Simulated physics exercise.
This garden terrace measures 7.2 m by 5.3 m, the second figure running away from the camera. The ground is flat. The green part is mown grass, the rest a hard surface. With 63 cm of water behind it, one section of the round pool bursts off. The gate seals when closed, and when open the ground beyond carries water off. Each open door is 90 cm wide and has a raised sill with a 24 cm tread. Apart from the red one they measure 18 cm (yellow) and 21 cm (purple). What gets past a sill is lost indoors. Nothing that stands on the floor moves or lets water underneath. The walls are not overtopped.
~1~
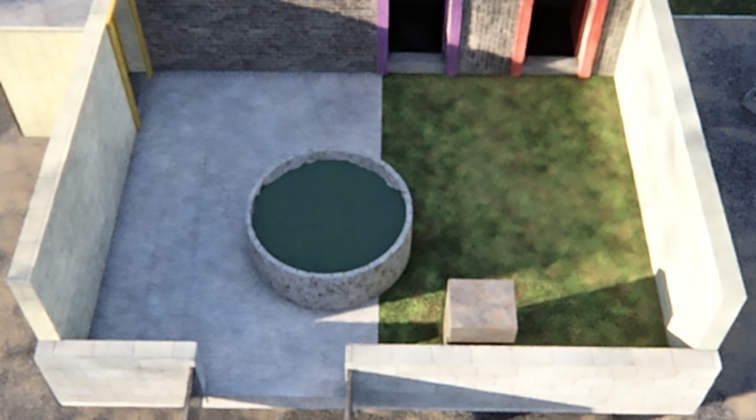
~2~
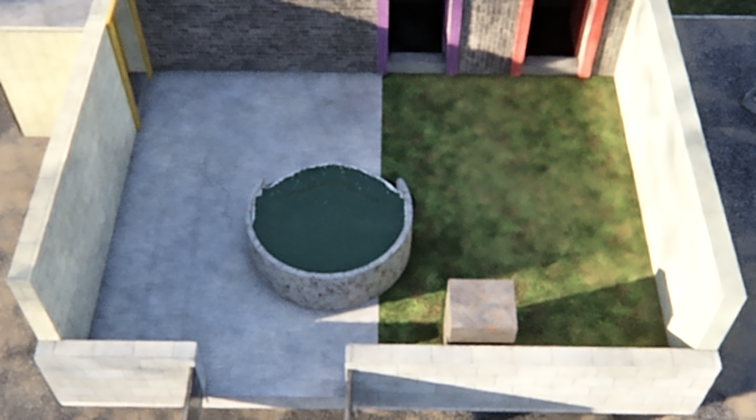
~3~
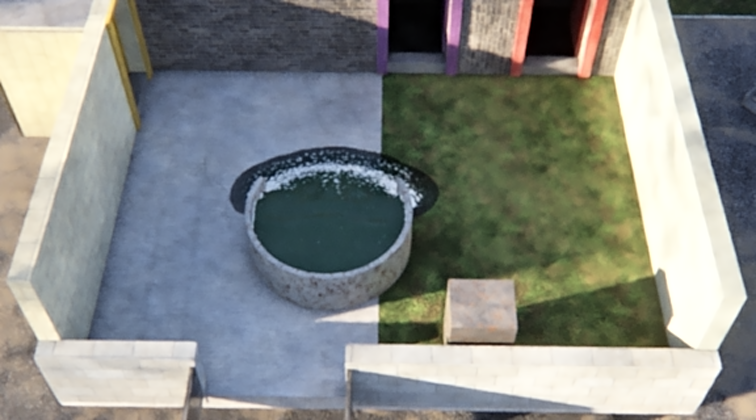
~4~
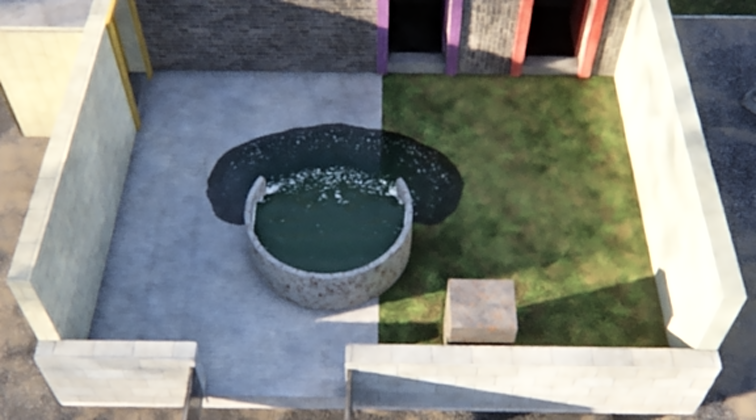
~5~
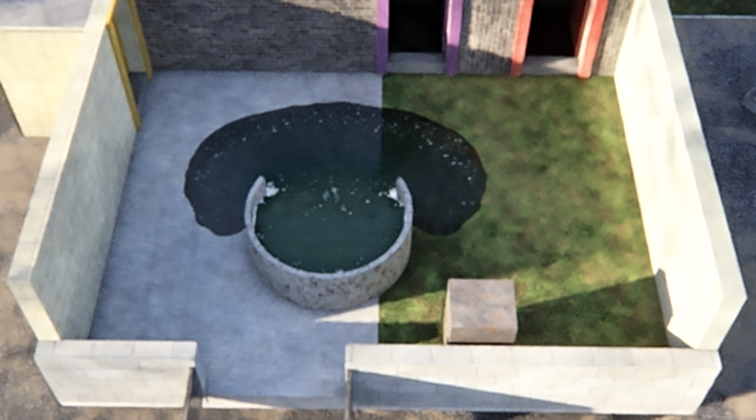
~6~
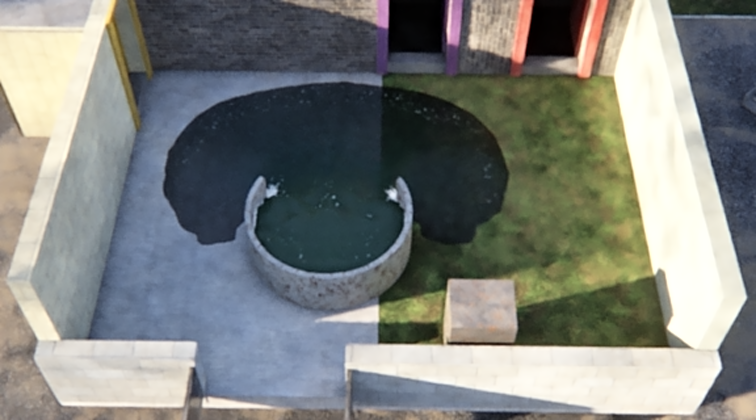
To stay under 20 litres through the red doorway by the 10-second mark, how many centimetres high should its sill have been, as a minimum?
It would have to be roughly 6 cm high.
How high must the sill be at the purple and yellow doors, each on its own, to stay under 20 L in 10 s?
Roughly 16 cm at purple and 19 cm at yellow.
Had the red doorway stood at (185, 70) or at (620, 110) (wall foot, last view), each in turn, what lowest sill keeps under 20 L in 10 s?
Roughly 18 and 9.5 cm.
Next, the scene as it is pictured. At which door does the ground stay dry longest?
Last comes the red one.
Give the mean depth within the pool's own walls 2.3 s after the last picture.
Roughly 11 cm on average.
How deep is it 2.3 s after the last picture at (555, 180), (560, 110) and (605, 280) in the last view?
Roughly 2, 8 and 0 cm, in turn.
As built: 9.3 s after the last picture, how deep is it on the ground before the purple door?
Some 5.0 cm.
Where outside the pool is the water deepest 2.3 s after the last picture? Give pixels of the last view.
At about (147, 89).
Then, 0.7 s after the last picture water covers 40 % of the floor, deepest (30 cm) near (325, 75); it has not reached the red door.
Then, 2.3 s after the last picture water covers 50 % of the floor, deepest (25 cm) near (147, 89); 10 cm at the red door, 0 litres in over its 17 cm sill.
Then, 9.3 s after the last picture water covers 100 % of the floor, deepest (10 cm) near (453, 380); 5 cm at the red door, 0 litres in over its 17 cm sill.
At the red door as built, the water peaked near 10 cm, 2.1 s after the last picture.
With a sill of 5.5 cm, 25 litres would have come in within the 10 s; with 6.5 cm, 15 litres. So under 20 litres takes about 6 cm.
